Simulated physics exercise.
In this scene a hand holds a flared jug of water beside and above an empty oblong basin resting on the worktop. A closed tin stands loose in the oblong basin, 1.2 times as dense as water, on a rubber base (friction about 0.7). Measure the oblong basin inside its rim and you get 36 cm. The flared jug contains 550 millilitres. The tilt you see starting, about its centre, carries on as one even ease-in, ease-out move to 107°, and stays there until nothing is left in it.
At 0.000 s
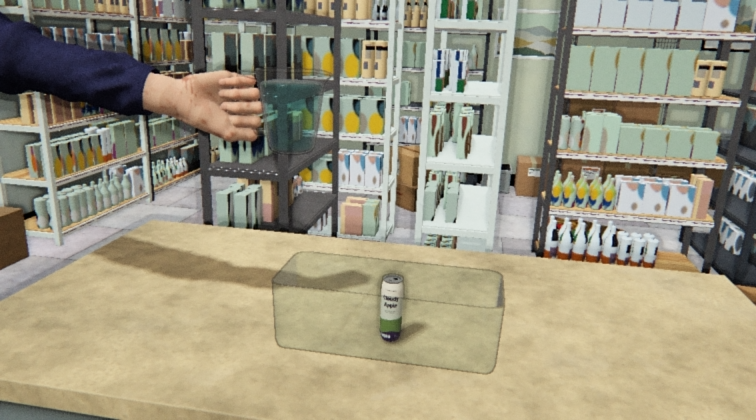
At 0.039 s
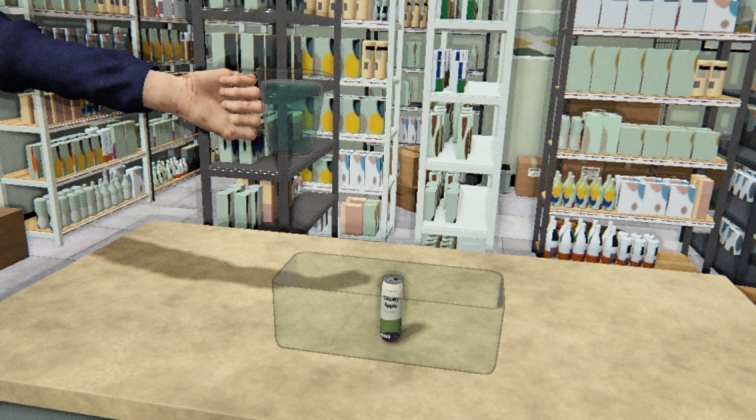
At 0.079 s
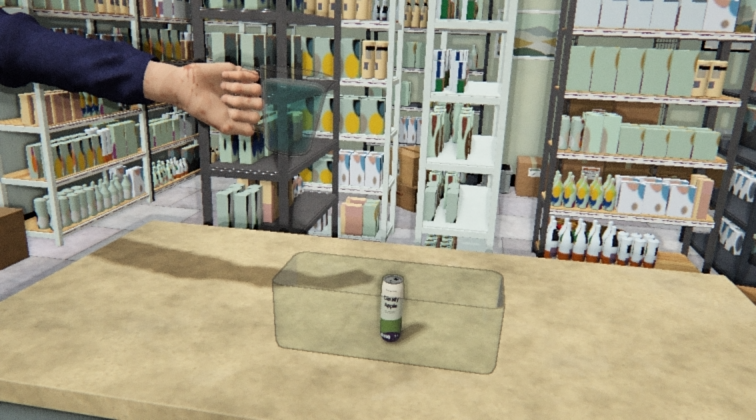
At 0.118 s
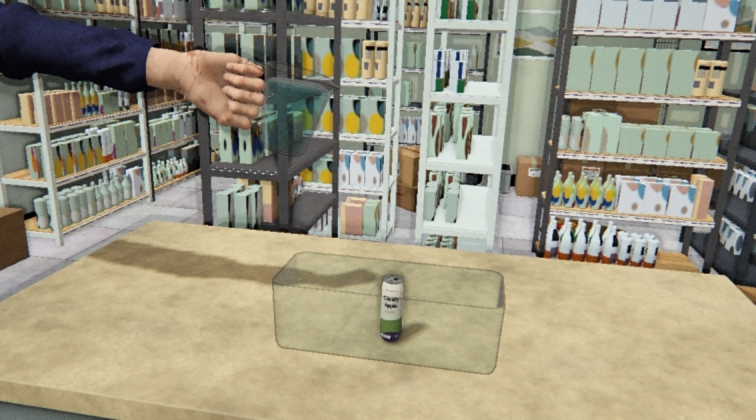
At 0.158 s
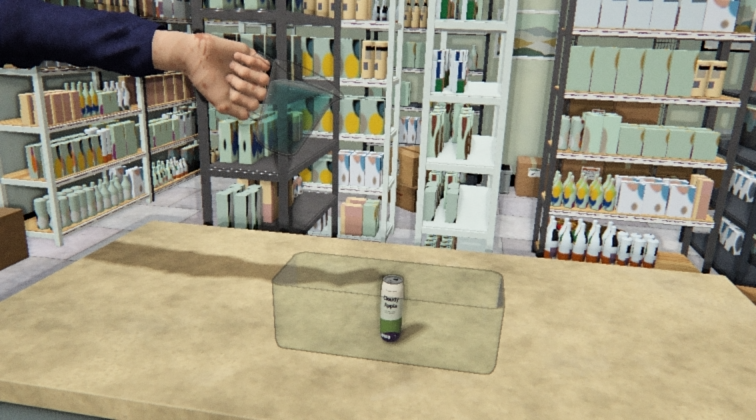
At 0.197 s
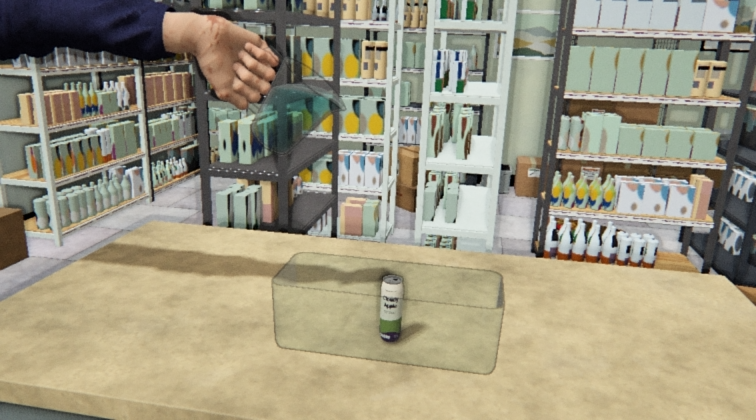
In a shop aisle lined with shelves of boxes and bottles, a still camera looks slightly down on a beige worktop. A small white, green and dark tin stands in a clear, empty oblong basin, while a dark-sleeved hand at upper left holds a transparent flared jug of water. The hand slowly turns, tilting the jug rightward toward the basin's side, its rim lowering.
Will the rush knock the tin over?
It will go down.
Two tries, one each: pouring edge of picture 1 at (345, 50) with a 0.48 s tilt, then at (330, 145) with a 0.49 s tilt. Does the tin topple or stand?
The tin stays vertical the first time and overturns the second time.
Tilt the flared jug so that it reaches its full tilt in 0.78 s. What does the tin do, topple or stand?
Result: Tin tipped over.
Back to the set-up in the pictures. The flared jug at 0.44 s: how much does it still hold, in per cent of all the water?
Roughly 46 percent.
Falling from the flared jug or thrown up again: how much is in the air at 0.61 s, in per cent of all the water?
Near 30 percent.
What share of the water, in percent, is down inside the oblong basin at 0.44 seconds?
Near 3 in a hundred.
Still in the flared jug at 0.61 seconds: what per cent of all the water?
About 9 per cent.
After 0.44 s the tilt is 104° and 45 per cent is still to pour; the tin stands where it began.
After 0.61 s the tilt is 107° and 9 per cent is still to pour; the tin stands 1 cm from where it began.
After 0.79 s the tilt is 107° and 0 per cent is still to pour; the tin leans 45°.
After 0.99 s the tilt is 107° and 0 per cent is still to pour; the tin lies on its side.
In the end the tin lies on its side.
